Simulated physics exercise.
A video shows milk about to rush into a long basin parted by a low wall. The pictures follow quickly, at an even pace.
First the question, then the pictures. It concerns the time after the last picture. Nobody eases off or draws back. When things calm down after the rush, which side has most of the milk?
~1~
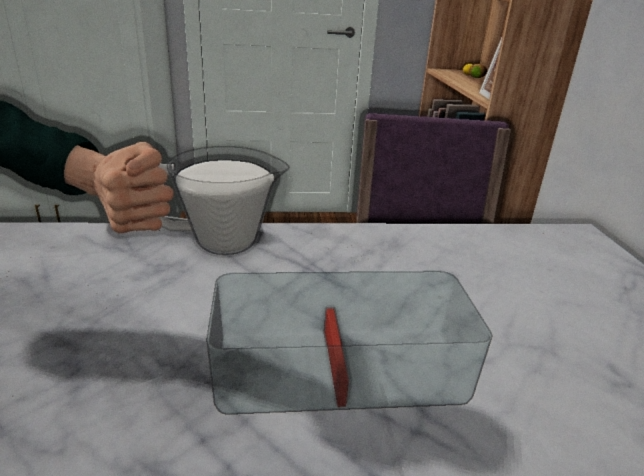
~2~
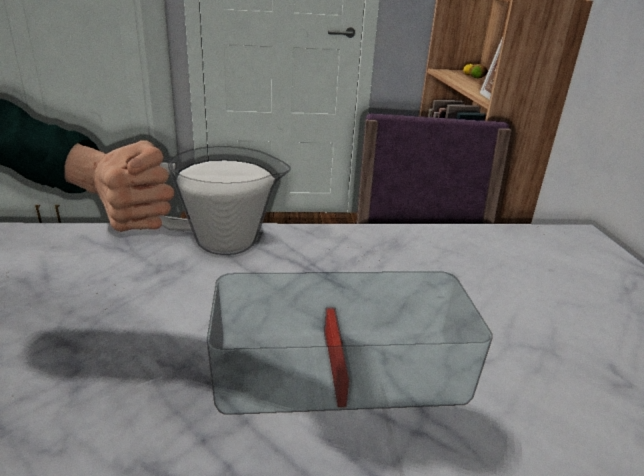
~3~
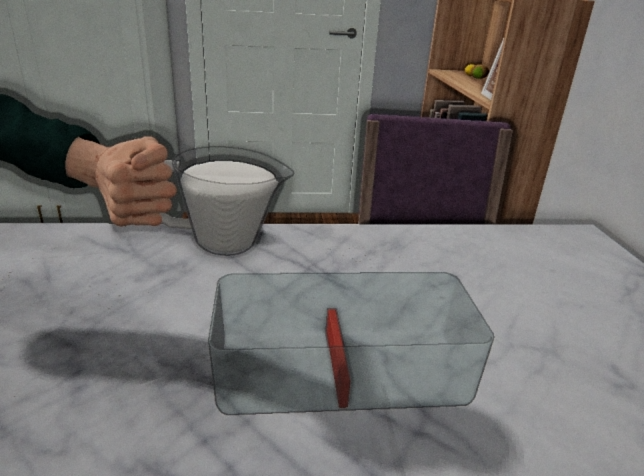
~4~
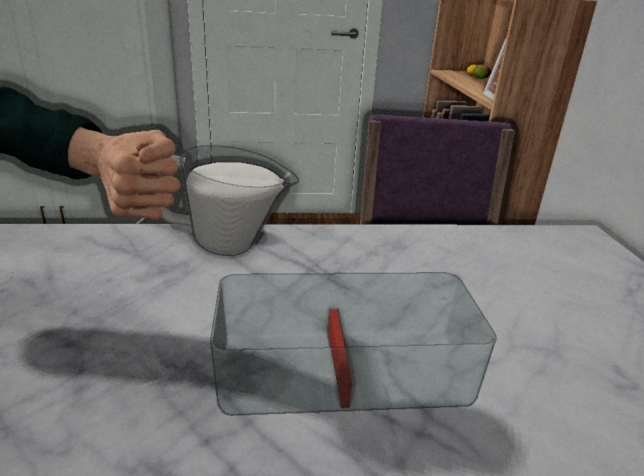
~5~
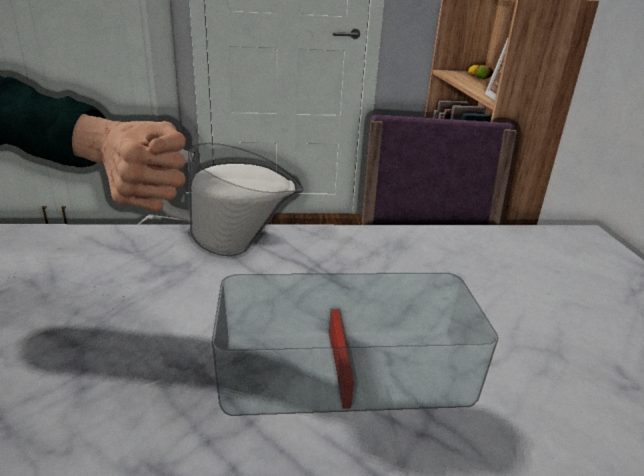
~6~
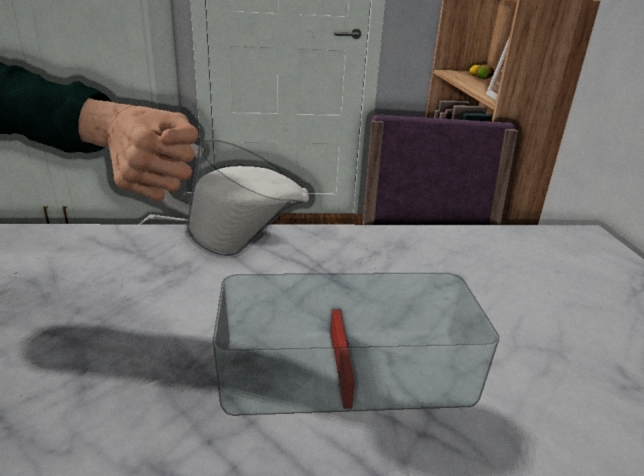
Most of it is on the left.
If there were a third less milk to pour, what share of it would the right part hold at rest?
About 5 percent.
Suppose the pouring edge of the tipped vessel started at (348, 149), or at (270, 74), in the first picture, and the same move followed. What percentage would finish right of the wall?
It comes to 95 % the first time and 30 % the second.
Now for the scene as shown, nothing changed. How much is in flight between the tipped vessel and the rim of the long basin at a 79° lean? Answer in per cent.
About 30 per cent.
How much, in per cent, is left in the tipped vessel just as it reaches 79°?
Around 50 in a hundred has not poured out yet.
A moment on, the tilt is 79° and 48 per cent is still to pour, 7 is left of the wall and 15 right of it.
Next, the tilt is 94° and 8 per cent is still to pour, 50 is left of the wall and 29 right of it.
Then the tilt is 94° and 0 per cent is still to pour, 67 is left of the wall and 30 right of it.
Later the tilt is 94° and 0 per cent is still to pour, 68 is left of the wall and 31 right of it.
Finally, 68 per cent lies left of the wall, 31 right of it and 1 outside.
